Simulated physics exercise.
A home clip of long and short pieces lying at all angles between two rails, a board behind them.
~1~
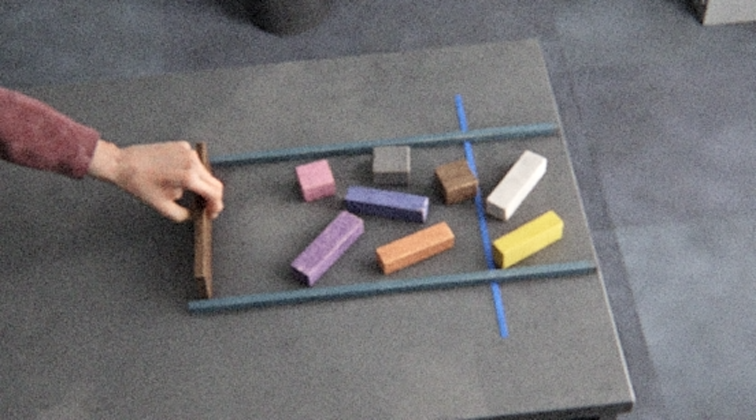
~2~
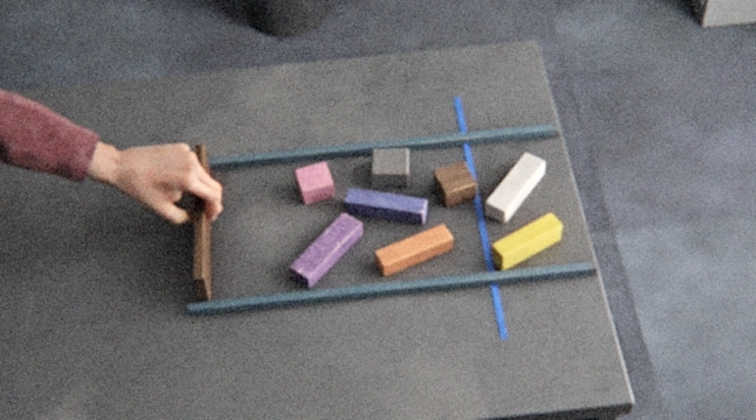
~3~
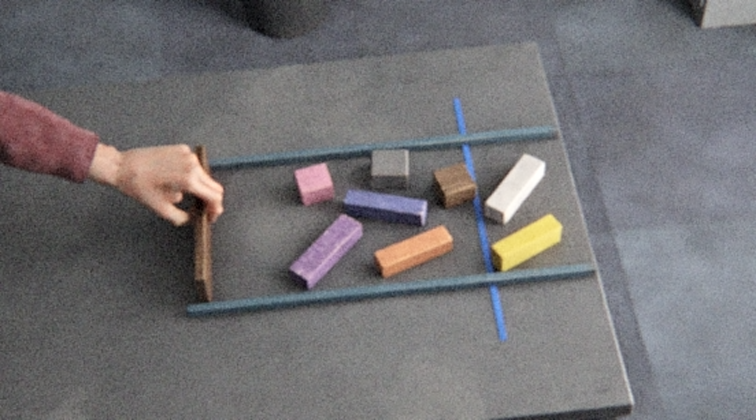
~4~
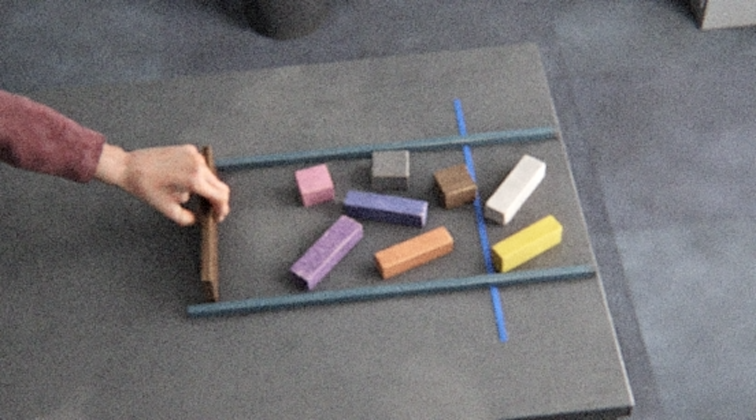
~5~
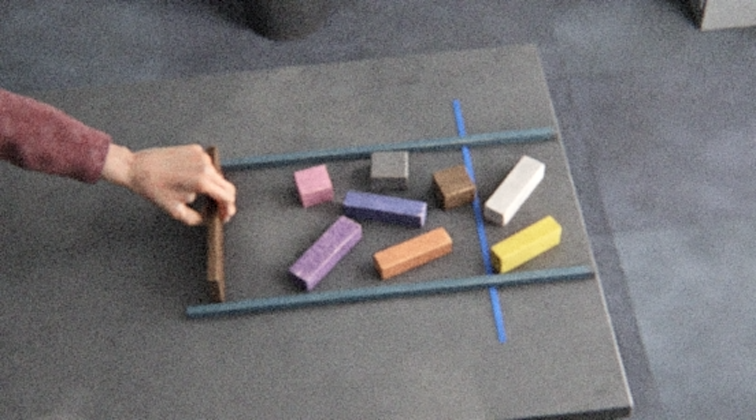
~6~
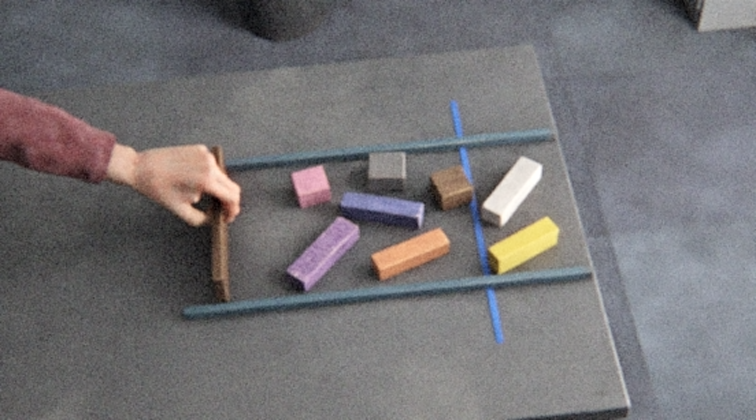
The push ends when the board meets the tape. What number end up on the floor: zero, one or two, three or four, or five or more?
The number that fall off is zero.
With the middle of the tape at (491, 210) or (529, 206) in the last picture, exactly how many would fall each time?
It would be 0 and 5.
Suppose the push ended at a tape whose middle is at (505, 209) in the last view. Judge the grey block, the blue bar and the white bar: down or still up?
The grey block remains up, the blue bar holds on, the white bar drops off.
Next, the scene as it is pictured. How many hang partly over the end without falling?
The number is 2.
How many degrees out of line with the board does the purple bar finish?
About 0°.
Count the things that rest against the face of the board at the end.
That makes 3.
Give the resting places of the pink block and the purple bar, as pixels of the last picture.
About (483, 167), and the other about (493, 240).
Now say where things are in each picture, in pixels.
The first frame shows white bar (516, 186); yellow stick (528, 240); brown block (456, 182); board (203, 220); tape (479, 206).
The second frame shows yellow stick (527, 242); grey block (390, 168).
The third frame shows brown block (455, 185); purple bar (326, 251).
The fourth frame shows white bar (515, 190); pink block (315, 186).
The fifth frame shows yellow stick (526, 245); blue bar (385, 209).
The sixth frame shows white bar (512, 191); yellow stick (523, 246); brown block (451, 188); board (220, 223); tape (475, 212).
Soon after, none off yet; white bar at rest near (512, 191); yellow stick at rest near (523, 246); brown block at rest near (451, 188).
After that, none off yet; white bar at rest near (512, 191); yellow stick at rest near (523, 246); brown block moving near (455, 186).
In the end, the number that fall off is zero.
